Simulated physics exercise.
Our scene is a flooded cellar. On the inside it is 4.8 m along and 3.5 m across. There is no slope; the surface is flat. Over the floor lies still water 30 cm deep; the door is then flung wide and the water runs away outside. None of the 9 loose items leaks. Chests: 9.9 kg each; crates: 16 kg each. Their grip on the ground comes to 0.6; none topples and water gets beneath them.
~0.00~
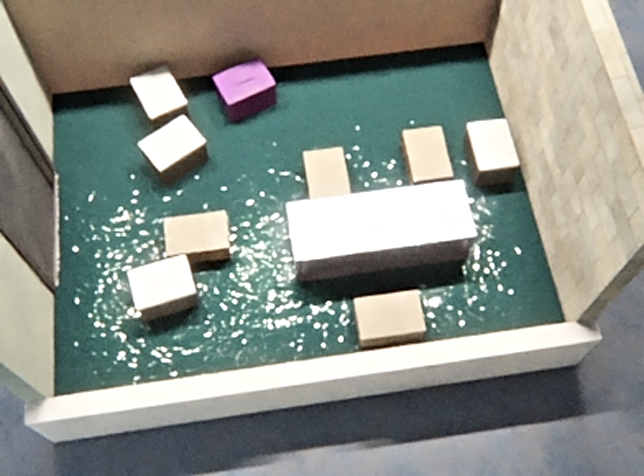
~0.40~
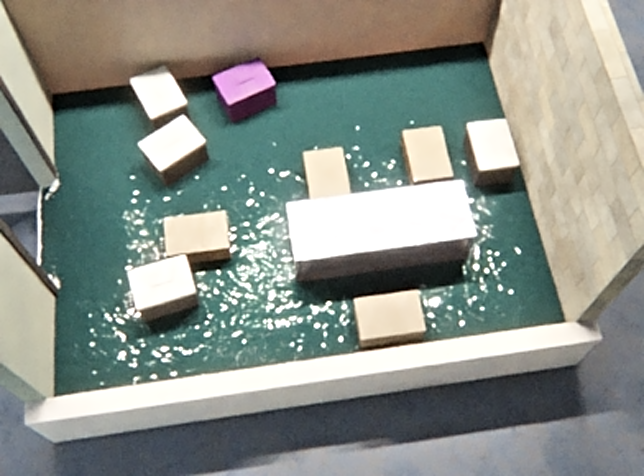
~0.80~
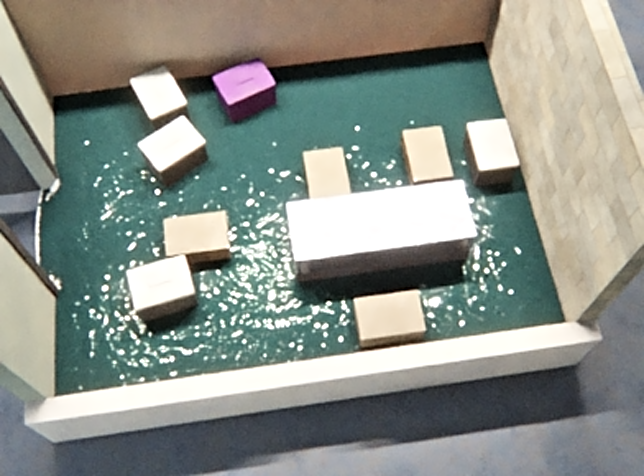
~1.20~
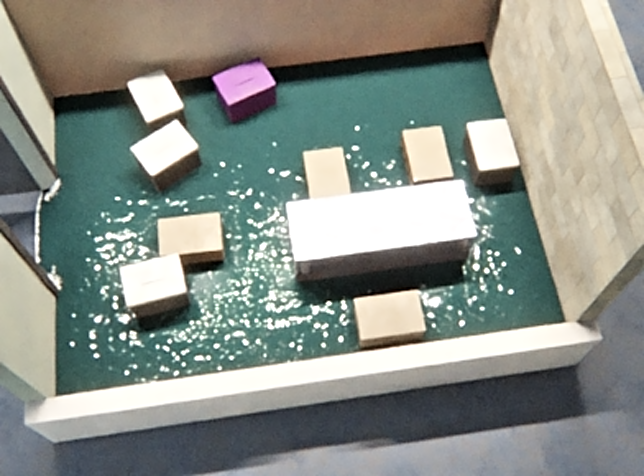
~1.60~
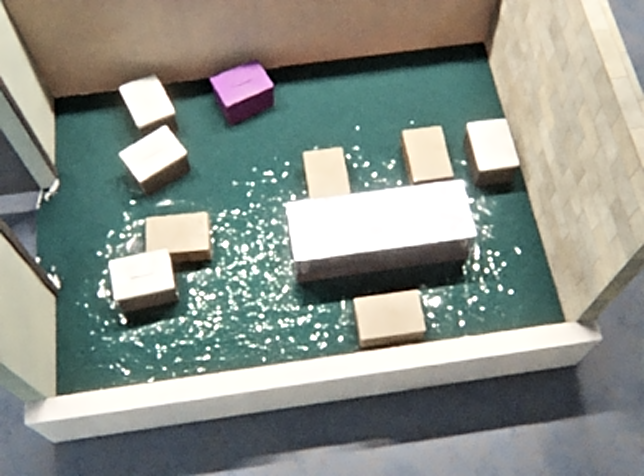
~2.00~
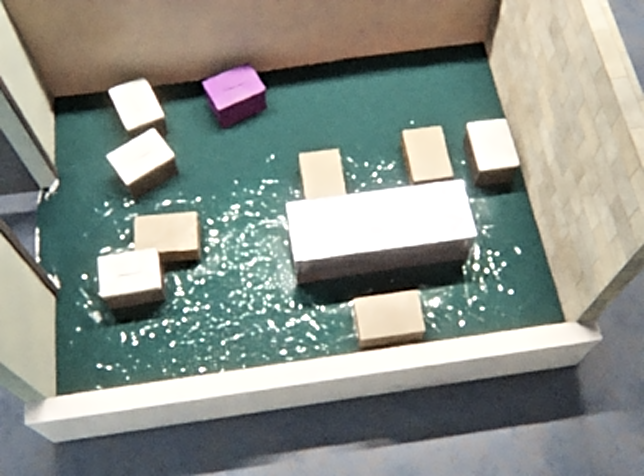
A gap opens at left, then nearby boxes and later the purple one drift slightly left.
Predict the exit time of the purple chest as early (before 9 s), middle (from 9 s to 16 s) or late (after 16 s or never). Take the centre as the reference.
Watch it go somewhere in the gap.
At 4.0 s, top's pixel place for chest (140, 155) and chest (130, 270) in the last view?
Somewhere around (42, 191) and (74, 256).
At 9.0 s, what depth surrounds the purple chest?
About 17 cm.
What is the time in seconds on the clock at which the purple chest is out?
Estimate: Close to 12.5 s.
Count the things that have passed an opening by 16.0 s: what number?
The count by then is 6.
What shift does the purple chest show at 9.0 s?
Around 150 cm from the start by that time.
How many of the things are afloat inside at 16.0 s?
I get 3.
After 4.0 s the purple chest is near (181, 94), 0.7 m from its start, afloat; 0 of 9 are out; 9 afloat.
After 9.0 s the purple chest is near (97, 127), 1.6 m from its start, afloat; 4 of 9 are out; 5 afloat.
After 16.0 s the purple chest has gone out (at 12.4 s); 6 of 9 are out; 3 afloat.
After 20.0 s the purple chest has gone out (at 12.4 s); 6 of 9 are out; 3 afloat.
